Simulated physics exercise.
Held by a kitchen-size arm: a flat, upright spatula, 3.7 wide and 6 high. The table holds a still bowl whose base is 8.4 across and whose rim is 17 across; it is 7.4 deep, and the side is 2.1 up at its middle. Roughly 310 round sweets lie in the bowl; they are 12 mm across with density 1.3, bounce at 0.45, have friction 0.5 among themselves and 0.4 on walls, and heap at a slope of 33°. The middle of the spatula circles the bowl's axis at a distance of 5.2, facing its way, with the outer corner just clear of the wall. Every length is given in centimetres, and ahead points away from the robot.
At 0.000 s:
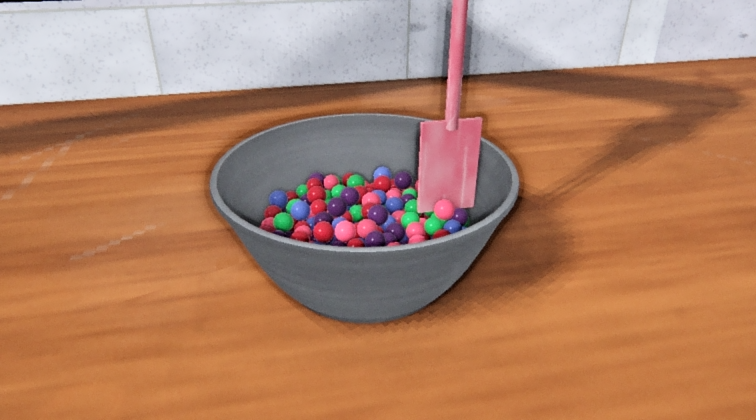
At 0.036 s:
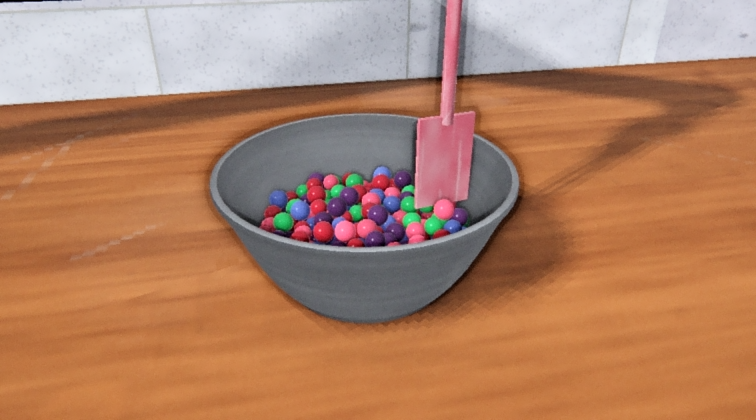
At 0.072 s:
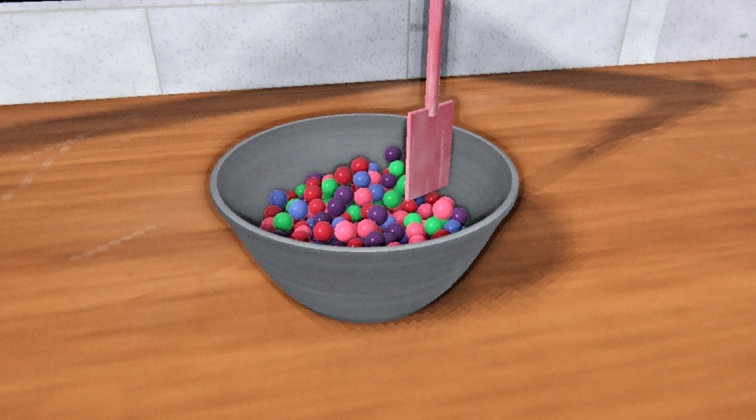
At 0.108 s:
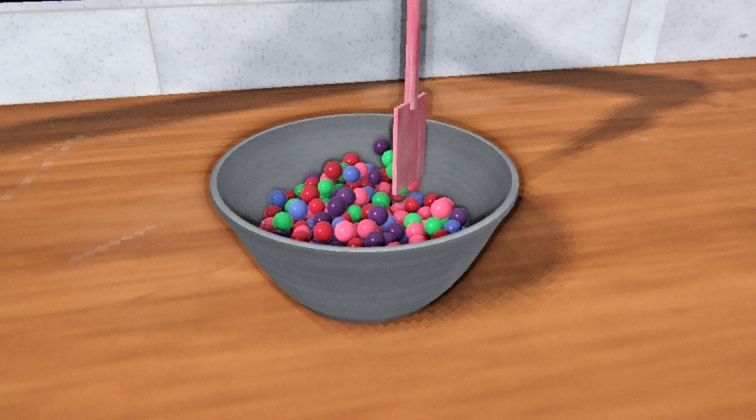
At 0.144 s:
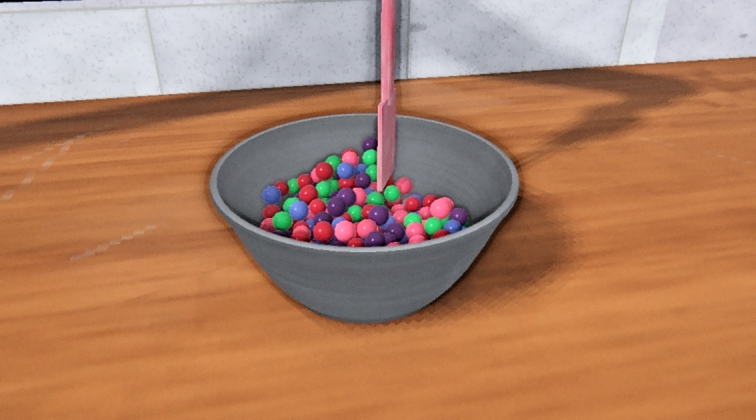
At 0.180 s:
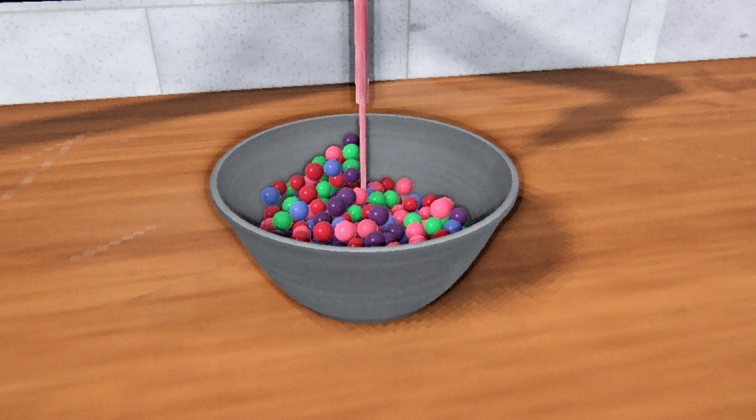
Pink spatula sweeping leftward through colorful round sweets in a gray bowl, turning edge-on as the sweets pile up beside it.
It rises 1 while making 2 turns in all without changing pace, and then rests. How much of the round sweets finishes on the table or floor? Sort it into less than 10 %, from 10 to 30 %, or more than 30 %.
It goes in less than 10 %.
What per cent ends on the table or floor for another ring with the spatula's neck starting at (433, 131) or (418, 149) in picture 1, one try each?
Roughly 10 and 5 per cent.
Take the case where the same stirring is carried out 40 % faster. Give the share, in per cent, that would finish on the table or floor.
10 per cent.
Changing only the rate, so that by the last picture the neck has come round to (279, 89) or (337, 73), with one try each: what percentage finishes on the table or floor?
First try: Around 10 %; second try: Around 5 %.
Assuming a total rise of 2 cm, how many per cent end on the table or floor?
It comes to some 0 per cent.
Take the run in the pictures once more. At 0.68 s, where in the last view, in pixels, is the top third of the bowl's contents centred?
About (408, 221) in the last picture.
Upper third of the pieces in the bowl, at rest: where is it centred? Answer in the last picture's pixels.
It is centred near (376, 221).
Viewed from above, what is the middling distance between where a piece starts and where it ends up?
Something near 1 cm, measured level.
By 0.68 s, 332° round, highest piece 8 above the table; 303 in the bowl, 4 on the table or floor, 3 in flight or on the tool.
By 1.18 s, 224° round, highest piece 8 above the table; 301 in the bowl, 8 on the table or floor, 1 in flight or on the tool.
By 1.63 s, 0° round, highest piece 5 above the table; 301 in the bowl, 9 on the table or floor.
By 2.33 s, 0° round, highest piece 5 above the table; 301 in the bowl, 9 on the table or floor.
Final count, 301 in the bowl, 9 on the table or floor. That is 3 % on the table or floor.
